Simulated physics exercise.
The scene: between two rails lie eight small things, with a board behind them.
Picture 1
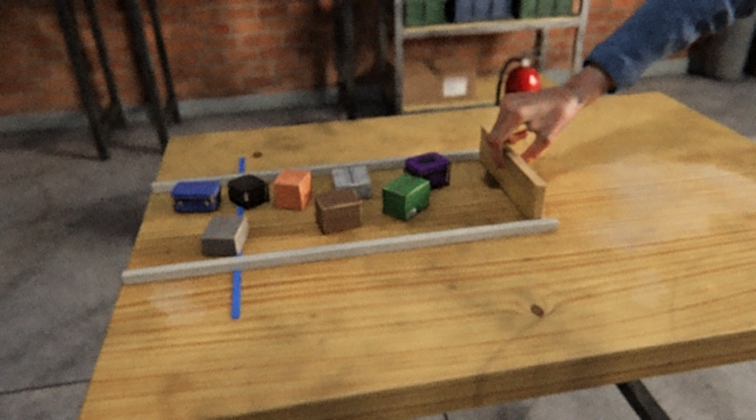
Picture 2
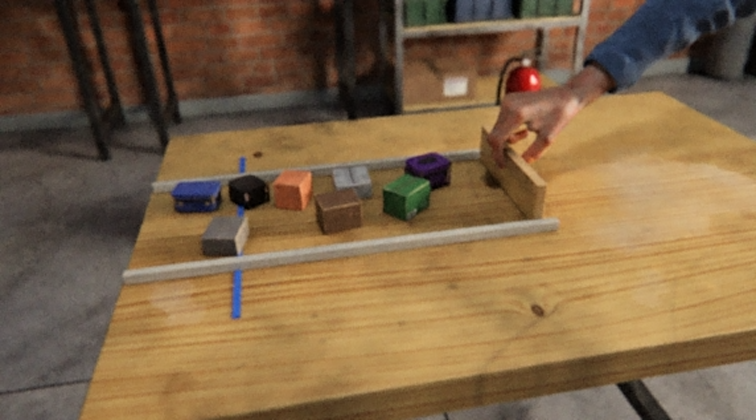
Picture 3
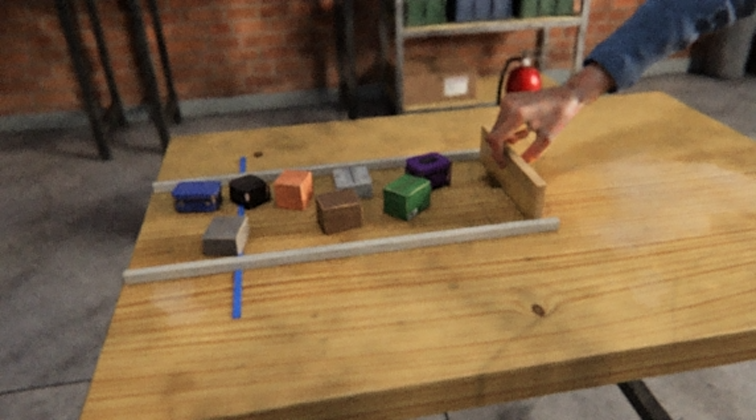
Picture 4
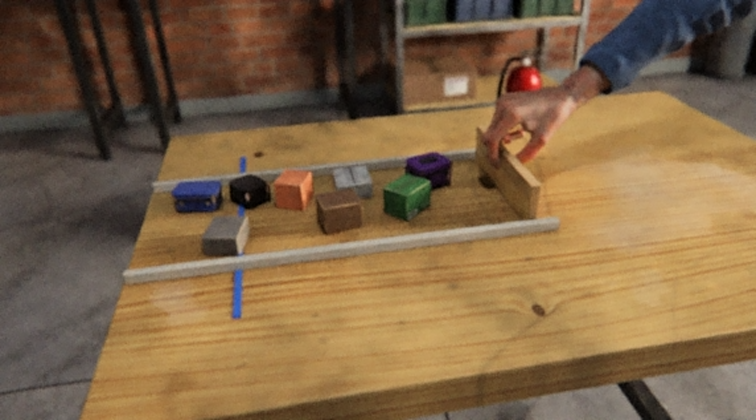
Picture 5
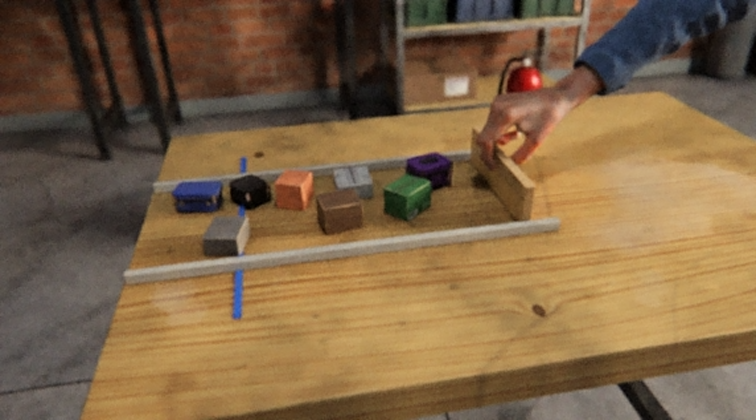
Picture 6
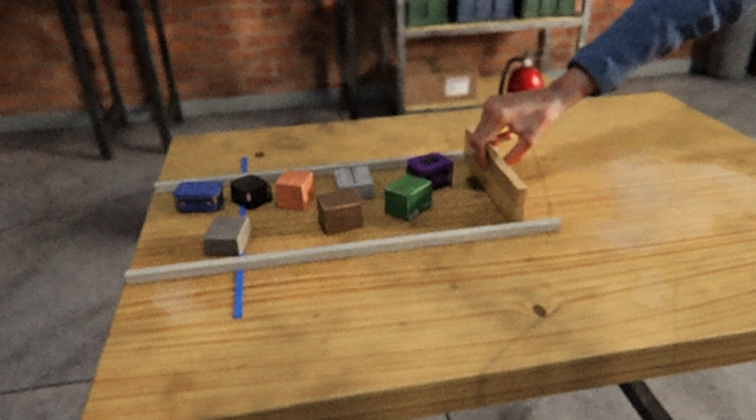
Wooden board held by a hand easing slightly left between two rails, while eight small coloured boxes ahead sit almost still.
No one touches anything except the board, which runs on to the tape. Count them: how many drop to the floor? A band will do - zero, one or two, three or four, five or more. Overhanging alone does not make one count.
So the count of drops is a mere one or two.
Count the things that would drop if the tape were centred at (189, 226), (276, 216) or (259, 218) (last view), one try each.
First 5, then 1, then 1.
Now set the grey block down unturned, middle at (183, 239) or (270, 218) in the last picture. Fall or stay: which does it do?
Case one, it is still there; case two, it is still there.
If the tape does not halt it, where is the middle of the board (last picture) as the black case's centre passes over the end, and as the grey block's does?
The middle is at (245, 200) when it's the black case, and at (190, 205) when it's the grey block.
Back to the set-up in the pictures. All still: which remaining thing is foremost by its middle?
It's the orange block.
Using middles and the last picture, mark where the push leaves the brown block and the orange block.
The brown block ends at (221, 238) and the orange block at (146, 212).
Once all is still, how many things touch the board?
In contact: 3.
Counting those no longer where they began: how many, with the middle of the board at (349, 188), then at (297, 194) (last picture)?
I count 7 first and 7 after.
Soon after, none off yet; blue case at rest near (200, 198); grey block at rest near (228, 236); black case at rest near (250, 192).
Then, none off yet; blue case moved a little near (189, 198); grey block at rest near (228, 236); black case moved about its own width near (226, 193).
Further on, one off so far; blue case on its side near (133, 242); grey block at rest near (224, 236); black case moved well along near (162, 199).
At rest, the number that fall off is one or two; fallen, black case and blue case.
